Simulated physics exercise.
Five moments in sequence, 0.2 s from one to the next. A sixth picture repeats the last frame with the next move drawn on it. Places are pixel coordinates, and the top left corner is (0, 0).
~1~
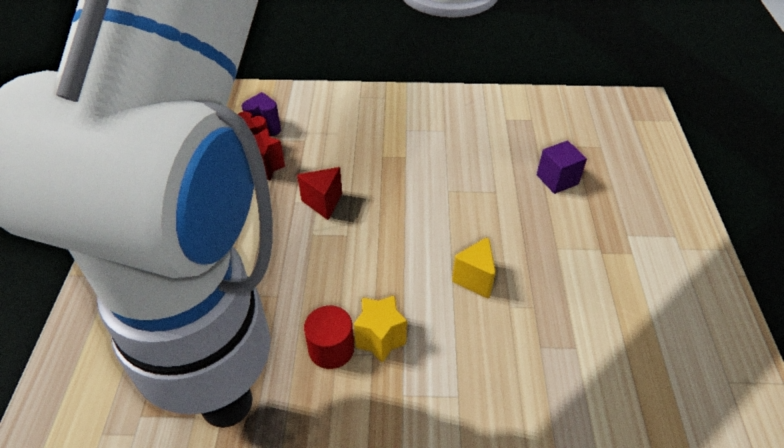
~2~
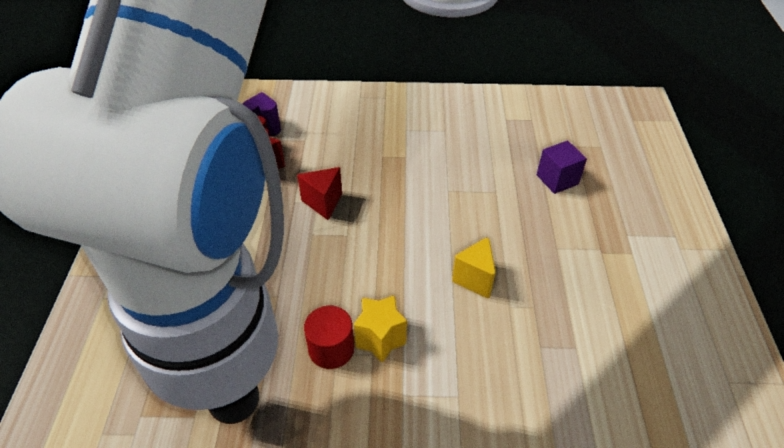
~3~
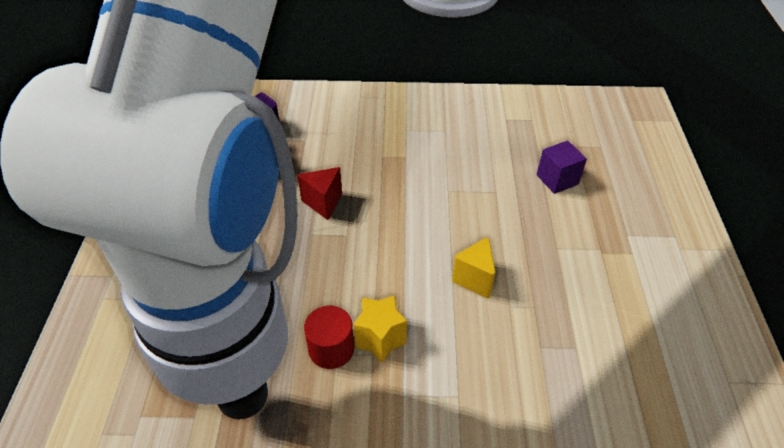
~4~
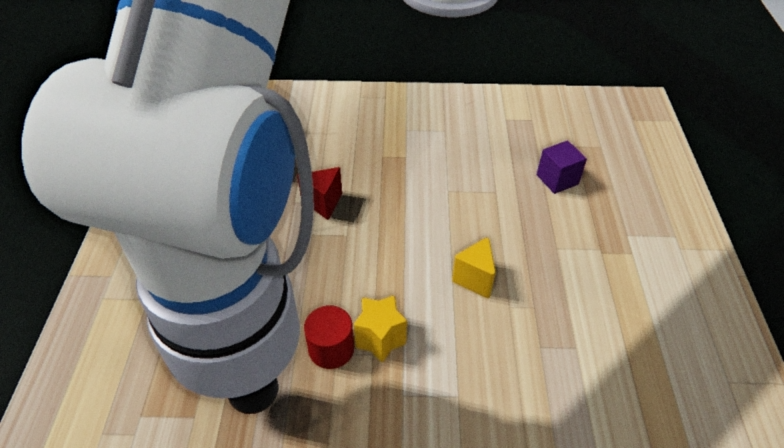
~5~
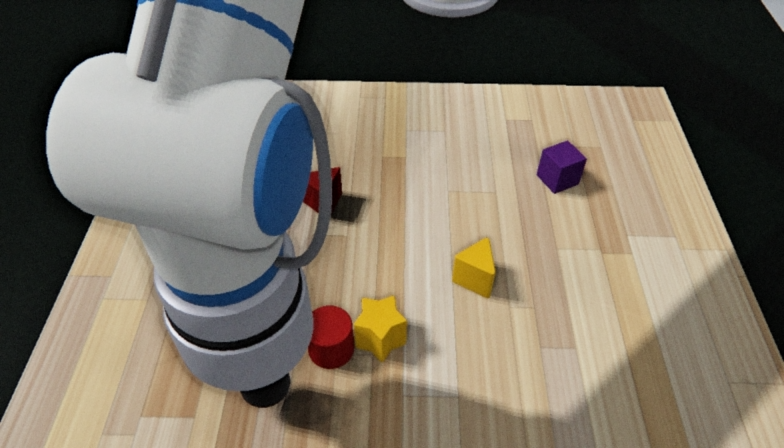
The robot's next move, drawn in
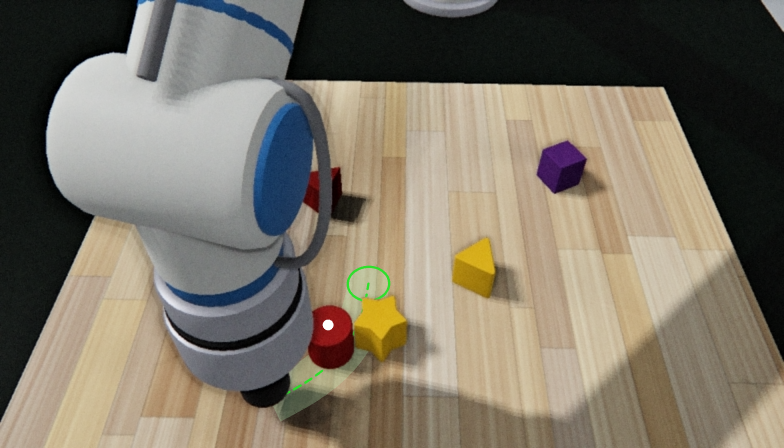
In this clip, a white and blue robot arm moves slightly to the right over a wooden table, gradually blocking some red and purple blocks from view, while the red cylinder, yellow star, yellow triangle and purple cube stay still.
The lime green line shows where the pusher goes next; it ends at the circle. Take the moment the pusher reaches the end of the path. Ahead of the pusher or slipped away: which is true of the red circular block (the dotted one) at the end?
Ahead.
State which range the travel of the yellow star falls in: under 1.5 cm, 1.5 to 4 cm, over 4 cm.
Moves 1.5 to 4 cm.
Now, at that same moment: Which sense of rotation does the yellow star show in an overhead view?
From overhead, clockwise.
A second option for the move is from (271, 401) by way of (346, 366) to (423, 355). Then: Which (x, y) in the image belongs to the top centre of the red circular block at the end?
The top centre is at (350, 298).
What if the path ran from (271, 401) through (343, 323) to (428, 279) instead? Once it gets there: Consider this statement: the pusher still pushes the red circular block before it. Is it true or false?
That statement is accurate.
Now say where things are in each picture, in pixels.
The first picture shows pusher's lower end (228, 405); red circular block (328, 325); yellow star (380, 315); yellow triangle (479, 255).
The second picture shows pusher (235, 401); blocks still.
The third picture shows pusher (244, 397); blocks still.
The fourth picture shows pusher (254, 392); blocks still.
The fifth picture shows pusher (266, 386); red circular block (328, 325); yellow star (380, 315); yellow triangle (479, 255).
Drawn move, from (271, 401) by way of (323, 370) and (357, 328) to (368, 283); the dot is on the red circular block.
The first path, step by step. One third of the way, pusher (322, 353); red circular block (343, 308); yellow star (385, 314).
Two thirds of the way, pusher (356, 310); red circular block (364, 265); yellow star (401, 304), turned 50° clockwise.
At the end, pusher (368, 266); red circular block (373, 225); yellow star (402, 298), turned 80° clockwise; yellow triangle still.
